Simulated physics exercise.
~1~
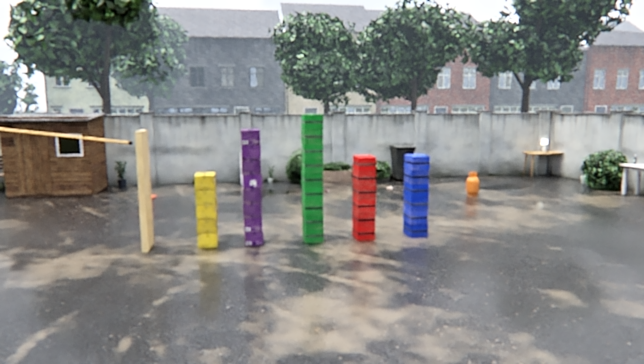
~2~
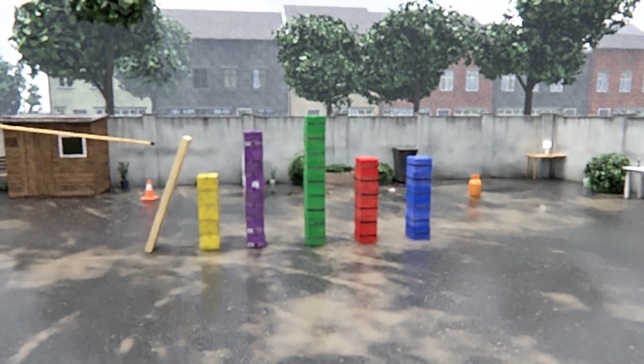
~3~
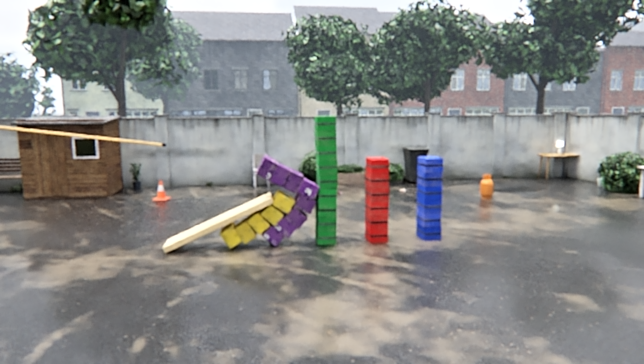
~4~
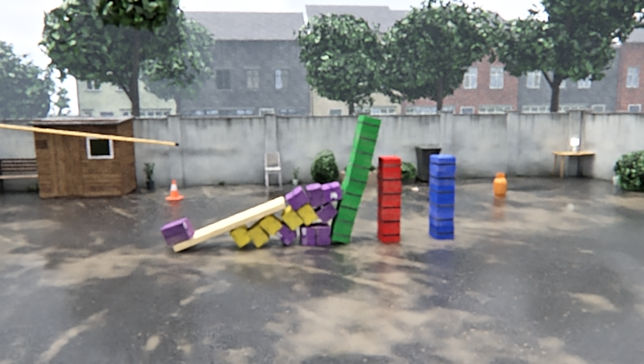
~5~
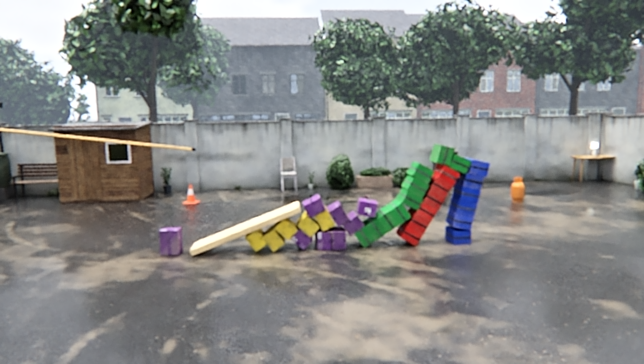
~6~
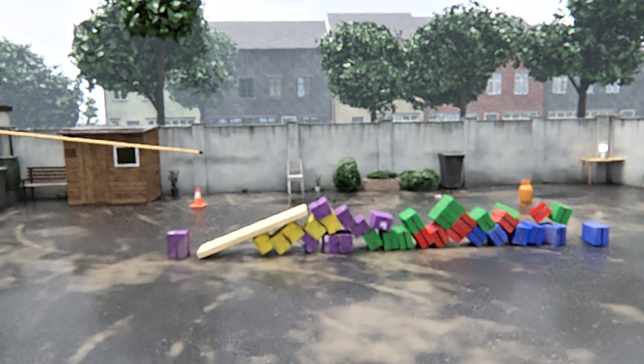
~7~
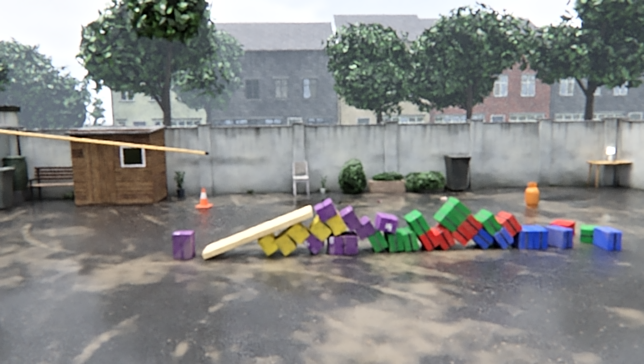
At the start, five columns of stacked cartons, yellow, purple, green, red and blue, stand in a row on a wet yard, with an upright wooden board at the left end. The board tips right into the yellow pile, which slumps against the purple one. As both collapse, a purple carton ends up on the board's low end, then on the ground to its left. The green column leans and buckles into the red, which pushes over the blue. Finally all five piles lie in a jumbled line, the board resting aslant on the yellow cartons.
